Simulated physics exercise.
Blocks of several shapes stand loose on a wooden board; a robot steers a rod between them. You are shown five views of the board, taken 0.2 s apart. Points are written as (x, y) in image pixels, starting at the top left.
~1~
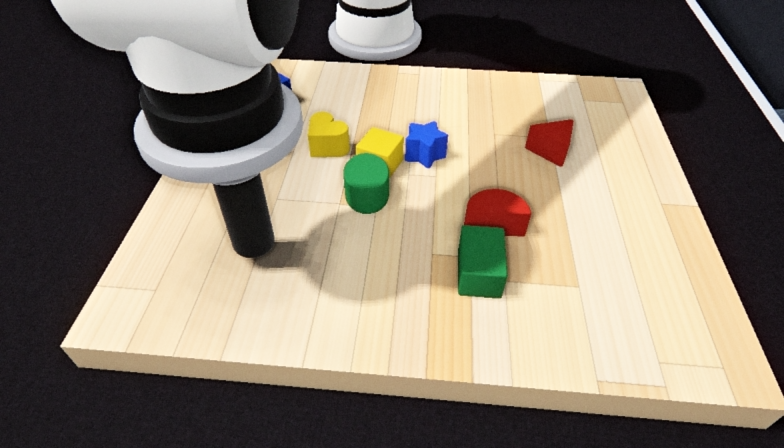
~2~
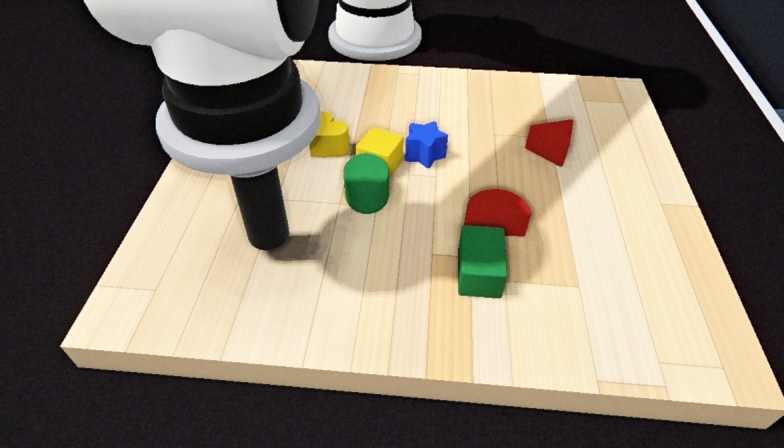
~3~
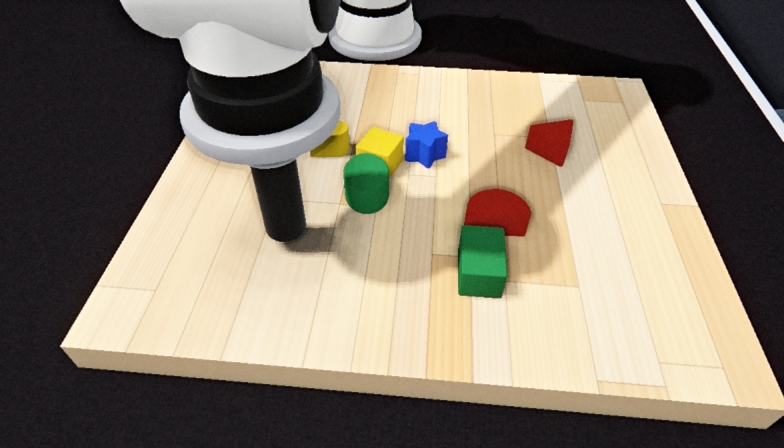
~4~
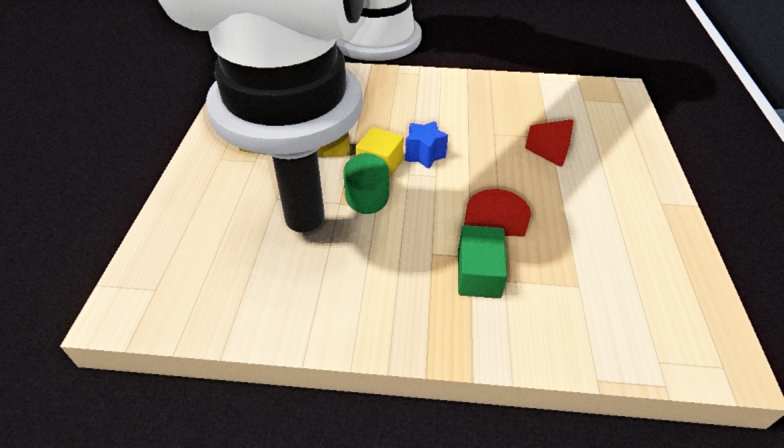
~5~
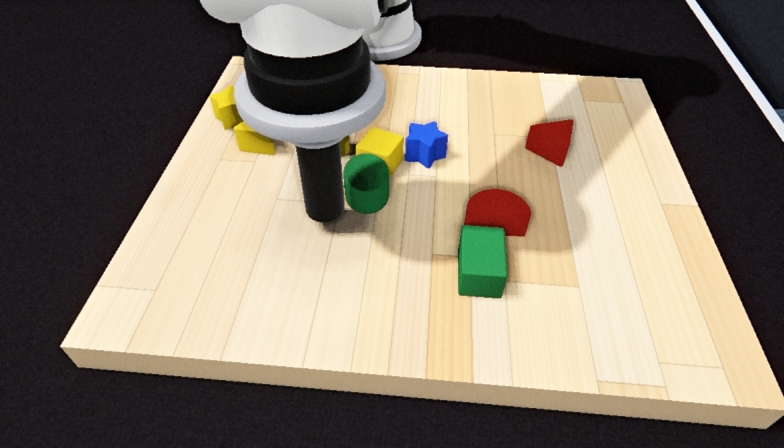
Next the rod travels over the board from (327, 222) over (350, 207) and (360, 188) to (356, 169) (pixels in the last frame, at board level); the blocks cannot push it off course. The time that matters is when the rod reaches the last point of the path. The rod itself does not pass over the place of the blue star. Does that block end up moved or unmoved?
The blue star is moved.
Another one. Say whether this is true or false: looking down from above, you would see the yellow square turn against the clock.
True - the claim holds.
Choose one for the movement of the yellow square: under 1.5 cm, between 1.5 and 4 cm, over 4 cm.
I'd go with over 4 cm for this block.
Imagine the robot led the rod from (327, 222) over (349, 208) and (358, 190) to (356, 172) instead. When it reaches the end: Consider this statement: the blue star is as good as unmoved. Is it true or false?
That statement is not accurate.
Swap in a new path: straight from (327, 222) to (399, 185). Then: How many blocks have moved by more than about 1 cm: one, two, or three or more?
I'd put the number at three or more.
The first path, step by step. Halfway along, rod (357, 185); green elliptical block (386, 152); yellow square (391, 124), turned 15° anticlockwise.
At the end, rod (356, 158); yellow heart still; green elliptical block (393, 133), turned 25° clockwise; yellow square (399, 107), turned 30° anticlockwise; blue star (437, 128), turned 20° clockwise.
